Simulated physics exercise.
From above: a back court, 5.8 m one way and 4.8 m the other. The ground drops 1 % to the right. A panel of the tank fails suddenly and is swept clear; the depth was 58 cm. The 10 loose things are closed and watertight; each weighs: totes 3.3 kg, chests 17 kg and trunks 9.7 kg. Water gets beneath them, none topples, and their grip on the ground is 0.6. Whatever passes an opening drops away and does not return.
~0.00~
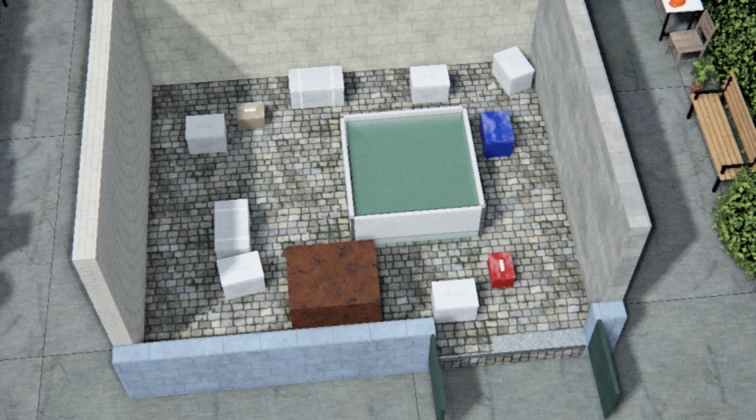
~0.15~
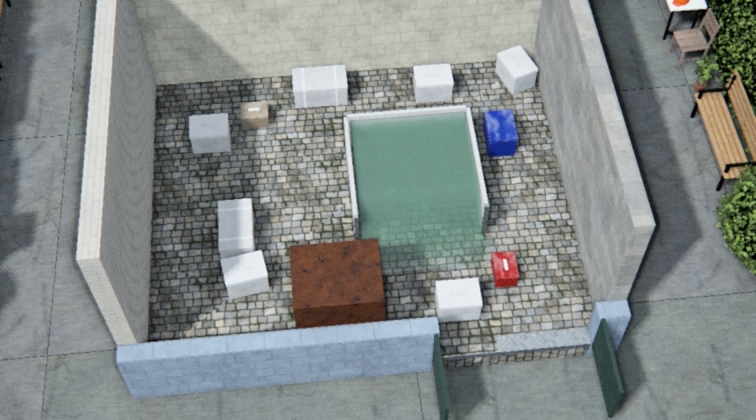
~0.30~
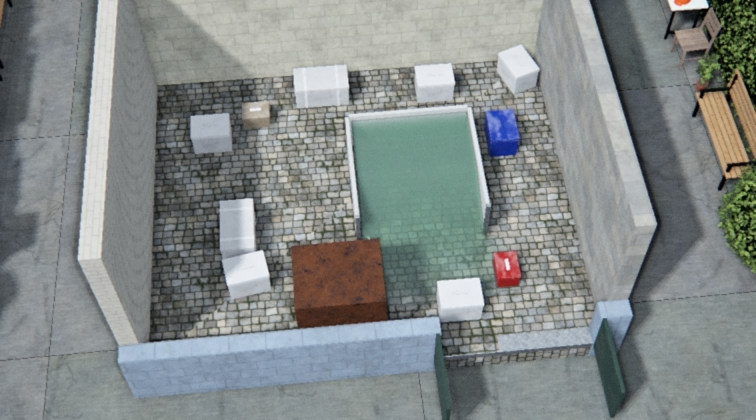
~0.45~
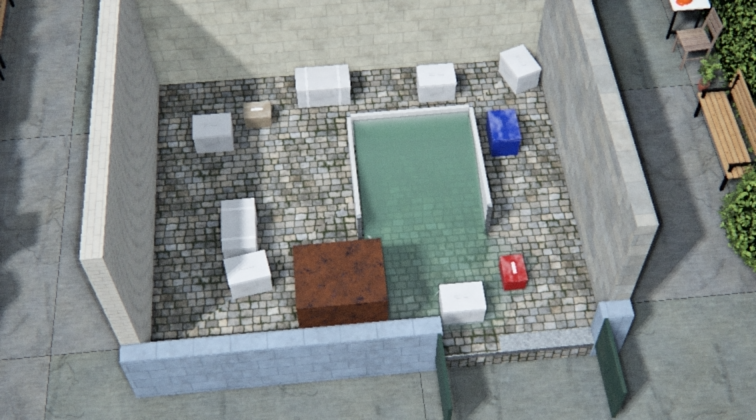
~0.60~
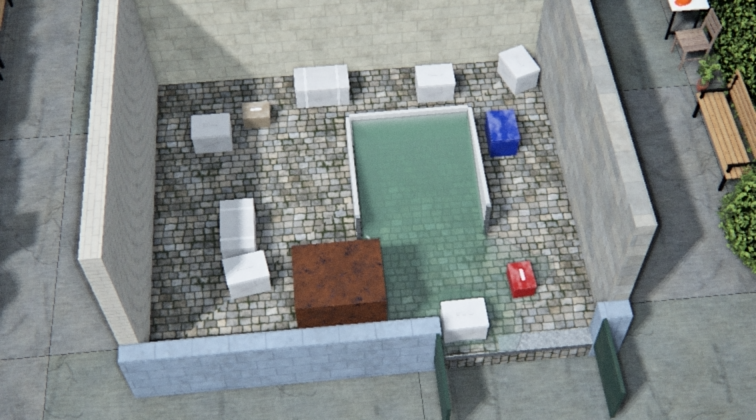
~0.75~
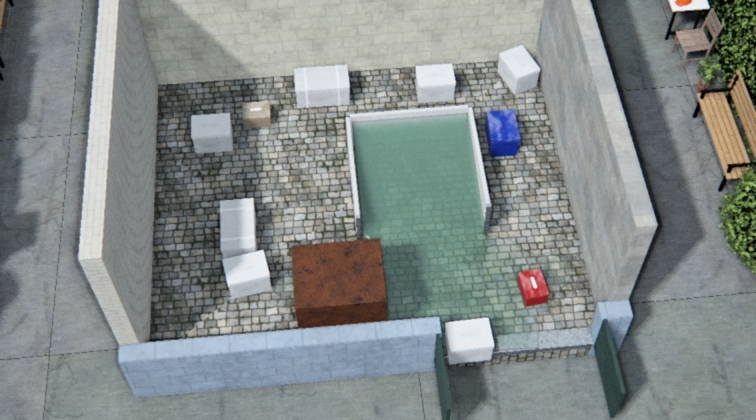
Greenish water spreads from a white-walled tank toward the low blue wall and gateway at the front of a cobbled, walled court seen from above, after the tank's front panel vanishes and the view shifts very slightly. White and grey boxes, a small tan one, a rust-brown block at front and a blue chest right of the tank stay put. The small red box and the white box near the gateway slide a short way forward, the red one also drifting right.
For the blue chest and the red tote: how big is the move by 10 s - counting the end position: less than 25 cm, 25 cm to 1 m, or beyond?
Blue chest stays put, red tote gets carried off.
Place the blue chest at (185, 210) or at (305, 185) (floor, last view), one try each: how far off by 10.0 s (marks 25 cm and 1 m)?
In turn: It holds its place; it stays put.
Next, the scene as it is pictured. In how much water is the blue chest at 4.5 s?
Roughly 2 cm.
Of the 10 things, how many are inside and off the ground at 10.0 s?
At that moment 0.
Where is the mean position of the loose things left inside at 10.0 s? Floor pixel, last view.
At about (336, 146).
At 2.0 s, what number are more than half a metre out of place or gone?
2 of them.
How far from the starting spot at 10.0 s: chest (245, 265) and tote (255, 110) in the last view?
In turn: 20 cm, 5 cm.
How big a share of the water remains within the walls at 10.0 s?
Some 38 per cent remains.
After 2.0 s the blue chest is near (503, 125), 0.0 m from its start, aground; the red tote is near (579, 317), 1.2 m from its start, afloat; 1 of 10 are out; 1 afloat.
After 4.5 s the blue chest is near (503, 125), 0.0 m from its start, aground; the red tote has gone out; 2 of 10 are out; 0 afloat.
After 7.0 s the blue chest is near (503, 125), 0.0 m from its start, aground; the red tote has gone out; 2 of 10 are out; 1 afloat.
After 10.0 s the blue chest is near (503, 125), 0.0 m from its start, aground; the red tote has gone out; 2 of 10 are out; 0 afloat.
